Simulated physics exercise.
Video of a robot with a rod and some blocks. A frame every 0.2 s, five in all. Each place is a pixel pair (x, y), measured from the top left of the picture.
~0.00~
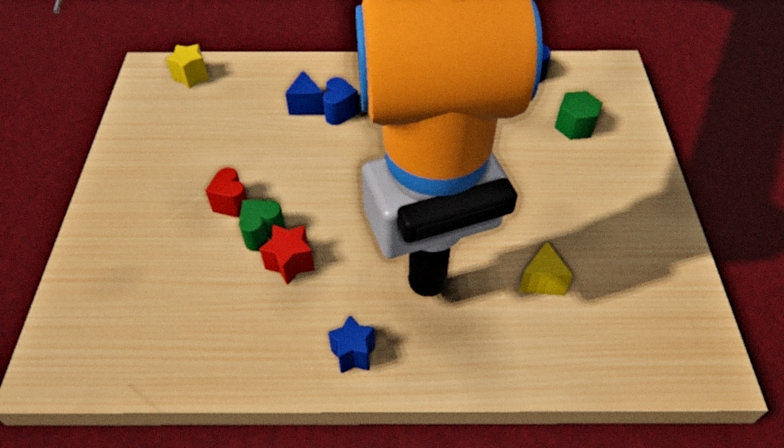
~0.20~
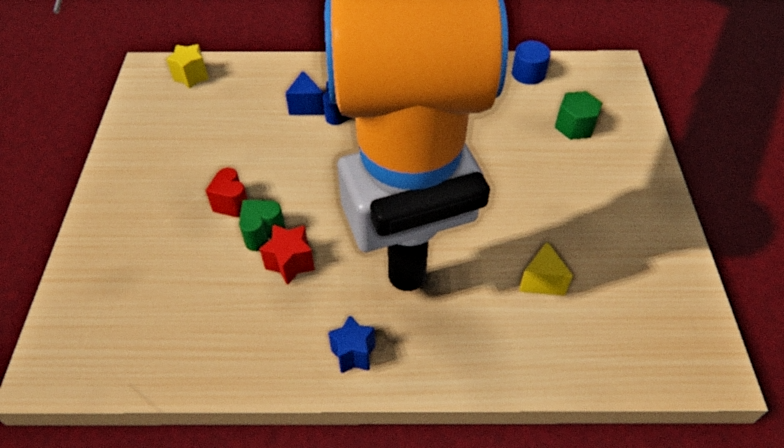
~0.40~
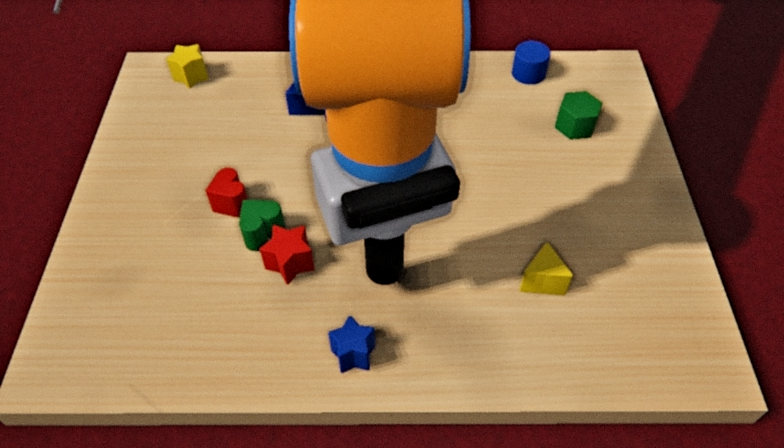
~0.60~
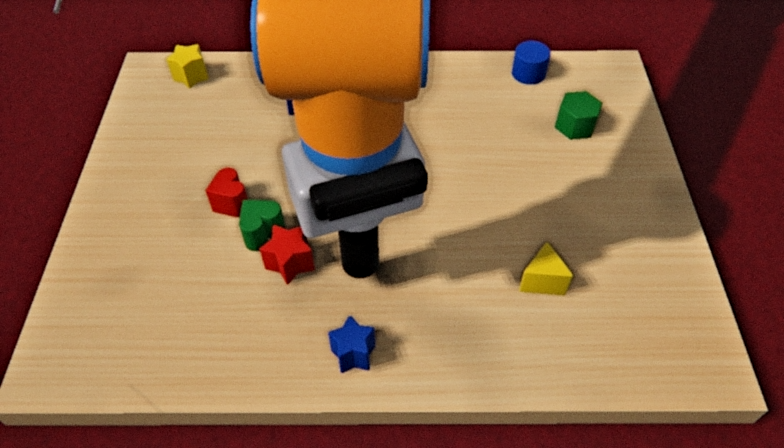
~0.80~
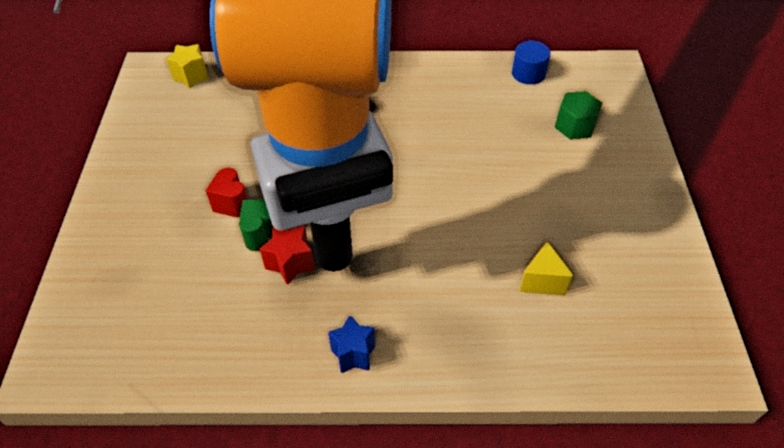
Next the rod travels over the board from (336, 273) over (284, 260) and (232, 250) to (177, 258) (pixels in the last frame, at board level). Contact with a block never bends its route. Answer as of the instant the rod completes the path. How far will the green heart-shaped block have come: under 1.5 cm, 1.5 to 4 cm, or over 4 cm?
More than 4 cm.
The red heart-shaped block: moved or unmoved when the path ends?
In the end it has been moved.
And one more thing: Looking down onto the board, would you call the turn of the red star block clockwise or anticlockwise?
If we look at it from overhead, the red star block pivots clockwise.
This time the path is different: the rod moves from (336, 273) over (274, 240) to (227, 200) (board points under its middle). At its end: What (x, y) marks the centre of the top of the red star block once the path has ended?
In the picture, that point is around (222, 225).
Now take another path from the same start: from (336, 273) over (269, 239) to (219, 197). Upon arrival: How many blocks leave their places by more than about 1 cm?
The number of blocks that move over 1 cm is three or more.
What follows on the original path. One third of the way, rod at (279, 244); red heart-shaped block at (224, 180); green heart-shaped block at (242, 207), turned 35° clockwise; red star block at (243, 236), turned 25° clockwise.
Two thirds of the way, rod at (226, 234); red heart-shaped block at (215, 166), turned 20° anticlockwise; green heart-shaped block at (217, 191), turned 95° clockwise; red star block at (191, 215), turned 55° clockwise.
At the end, rod at (170, 242); red heart-shaped block at (215, 165), turned 20° anticlockwise; green heart-shaped block at (211, 192), turned 115° clockwise; red star block at (167, 210), turned 95° clockwise; blue star block not moved.
